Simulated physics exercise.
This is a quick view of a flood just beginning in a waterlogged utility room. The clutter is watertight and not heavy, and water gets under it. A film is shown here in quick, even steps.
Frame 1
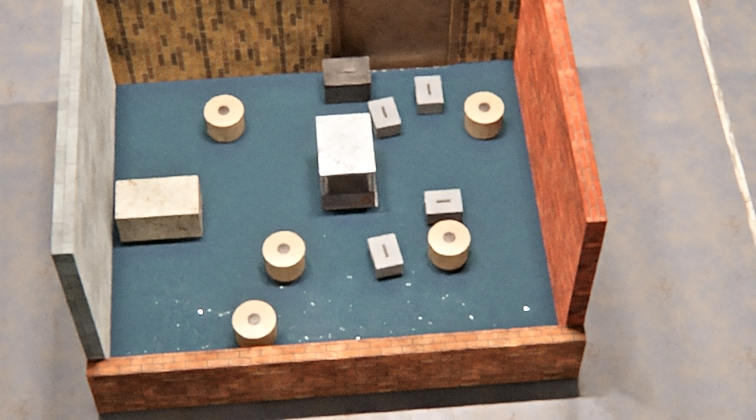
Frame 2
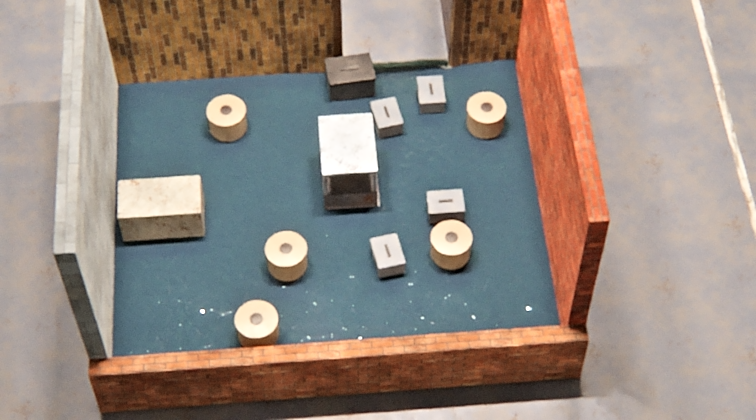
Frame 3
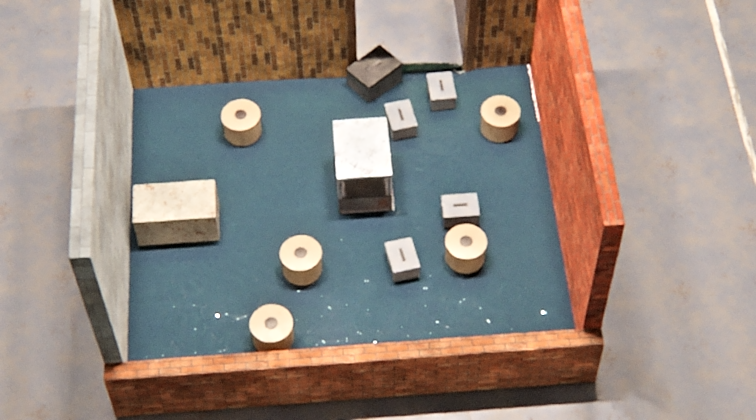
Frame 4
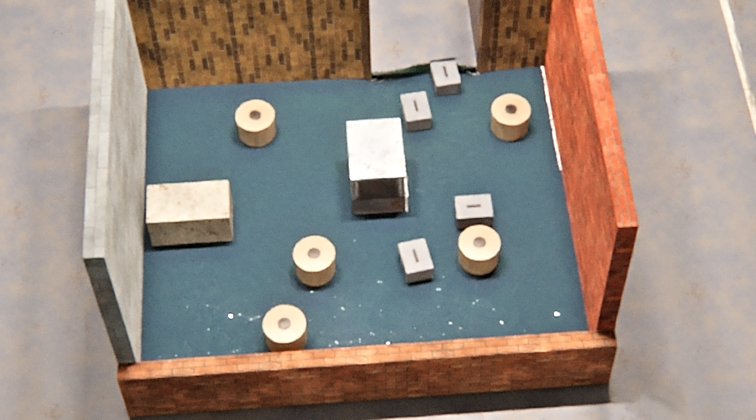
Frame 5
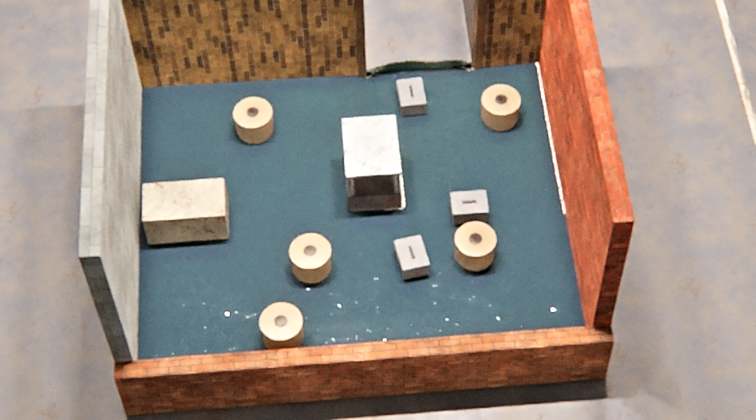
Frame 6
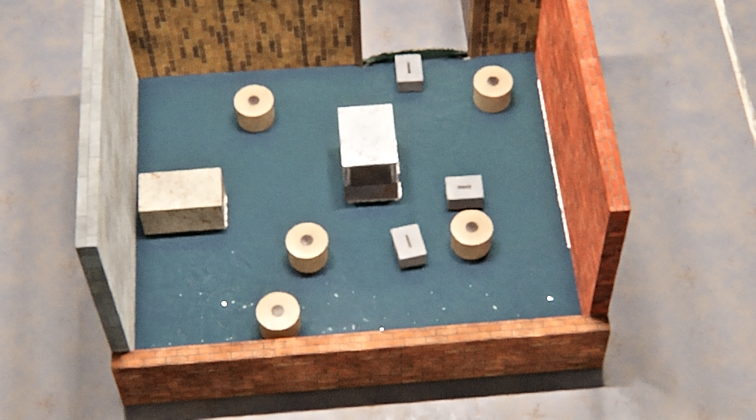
Dark box turning and leaving through a newly opened gap in the back wall, one small grey box following, another drifting nearer.
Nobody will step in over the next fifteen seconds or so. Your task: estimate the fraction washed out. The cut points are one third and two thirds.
It falls in the highest third.
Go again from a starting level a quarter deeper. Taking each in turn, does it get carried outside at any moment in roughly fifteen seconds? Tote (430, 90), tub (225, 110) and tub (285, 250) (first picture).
One by one: Leaves, leaves, never escapes.
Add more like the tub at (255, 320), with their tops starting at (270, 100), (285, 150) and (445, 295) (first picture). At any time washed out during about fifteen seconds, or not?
Per object, in the order given: Exits at some point / exits at some point / never exits.
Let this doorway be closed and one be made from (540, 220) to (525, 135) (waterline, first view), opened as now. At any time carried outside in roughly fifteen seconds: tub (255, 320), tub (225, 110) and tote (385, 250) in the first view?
First held back, then held back, then flushed away.
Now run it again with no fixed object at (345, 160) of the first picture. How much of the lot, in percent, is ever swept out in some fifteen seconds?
60 %.
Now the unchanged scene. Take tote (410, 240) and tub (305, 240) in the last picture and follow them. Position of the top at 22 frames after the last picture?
(432, 88) and (365, 206), give or take.
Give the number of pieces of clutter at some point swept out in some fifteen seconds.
That works out to 8.
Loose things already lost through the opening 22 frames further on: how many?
That comes to 6.
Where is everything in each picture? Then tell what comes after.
A tote at (384, 113), afloat; a tub at (484, 108), afloat; 0 of 10 have shifted, in the first frame.
A tote at (387, 112) floats; a tub at (487, 107), afloat; 1 of 10 have shifted, in the second frame.
A tote at (401, 115), afloat, close to its start; a tub at (501, 111), afloat; 2 of 10 have shifted, in the third frame.
A tote at (416, 106) floats, close to its start; a tub at (511, 109) floats, close to its start; 4 of 10 have shifted, in the fourth frame.
A tote at (411, 92), afloat, a stride from its start; a tub at (501, 100) floats, close to its start; 4 of 10 have shifted, in the fifth frame.
A tote at (409, 68) floats, a stride from its start; a tub at (493, 81), afloat, a stride from its start; 6 of 10 have shifted, in the sixth frame.
A moment on, 3 of 10 are out; 7 afloat.
Next, 4 of 10 are out; 6 afloat.
Later, 6 of 10 are out; 4 afloat.
In the end, 8 of 10 are out; 2 afloat.
